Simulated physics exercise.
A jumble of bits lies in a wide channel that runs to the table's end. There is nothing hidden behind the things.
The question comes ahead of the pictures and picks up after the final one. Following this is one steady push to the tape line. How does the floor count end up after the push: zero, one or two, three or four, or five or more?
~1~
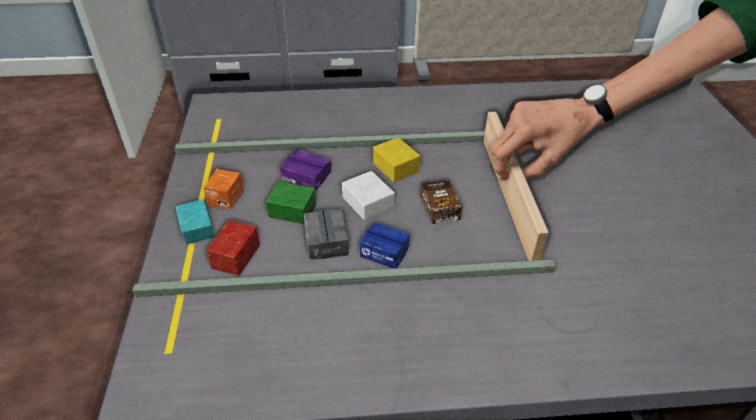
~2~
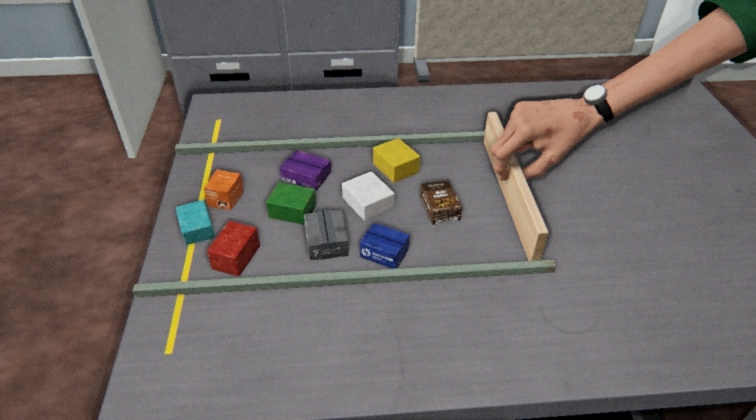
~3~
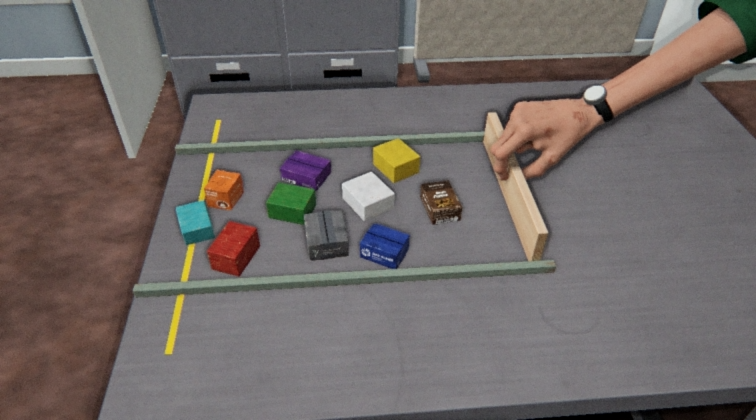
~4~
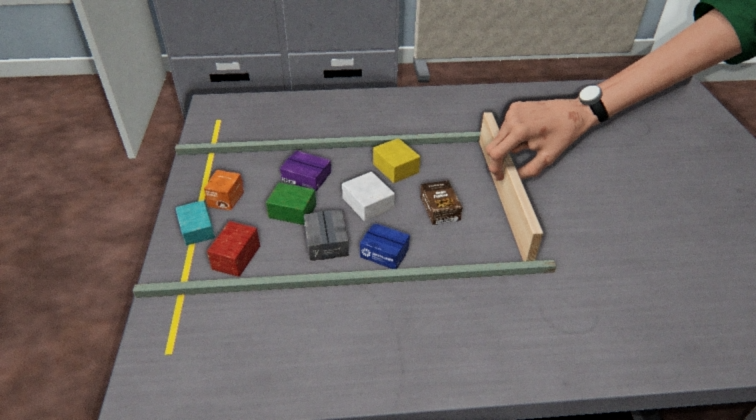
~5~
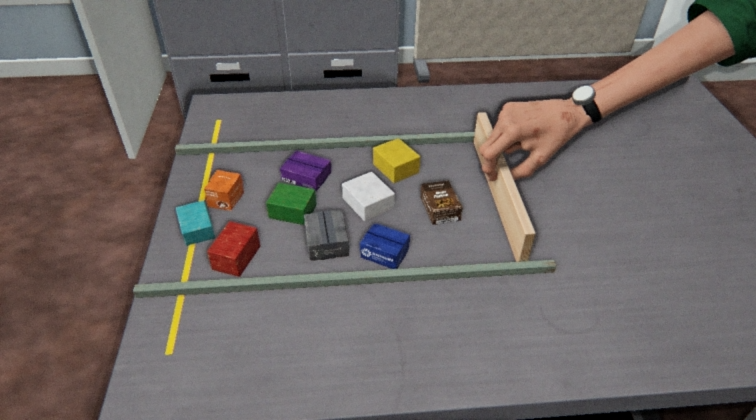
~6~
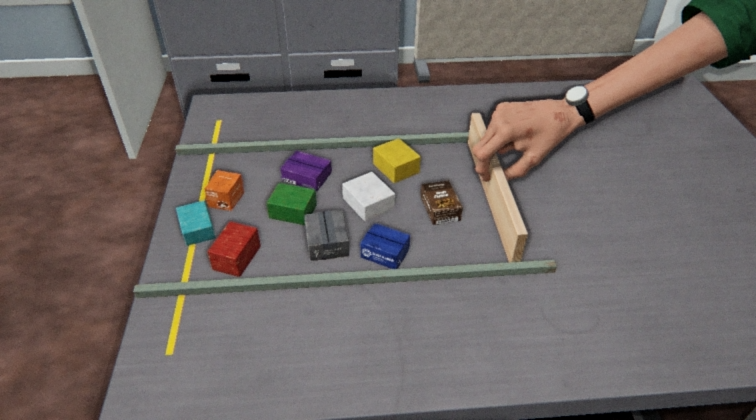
The tally of drops is above four.
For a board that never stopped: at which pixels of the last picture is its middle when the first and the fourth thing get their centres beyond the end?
At (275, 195) for the first, at (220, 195) for the fourth.
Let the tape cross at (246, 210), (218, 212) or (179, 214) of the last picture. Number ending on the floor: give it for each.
Respectively, 1, 4 and 7.
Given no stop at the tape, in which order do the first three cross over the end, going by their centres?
In sequence: The turquoise block, the orange box and the green block.
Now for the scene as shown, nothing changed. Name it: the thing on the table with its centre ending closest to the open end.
Ending up nearest is the grey box.
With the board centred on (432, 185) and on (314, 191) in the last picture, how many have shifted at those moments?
The first number is 1, the next one 10.
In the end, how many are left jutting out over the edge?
Number: 1.
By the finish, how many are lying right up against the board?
It touches 3.
Early on, none off yet; turquoise block at rest near (196, 223); orange box at rest near (225, 190); red block at rest near (235, 249).
A while later, none off yet; turquoise block at rest near (196, 223); orange box moving near (218, 189); red block moving near (228, 249).
Further along, none off yet; turquoise block on its side near (132, 260); orange box travelled well along near (168, 190); red block travelled about its own width near (175, 260).
Finally, the number that fall off is five or more; lost, white block, purple box, green block, red block, orange box and turquoise block.
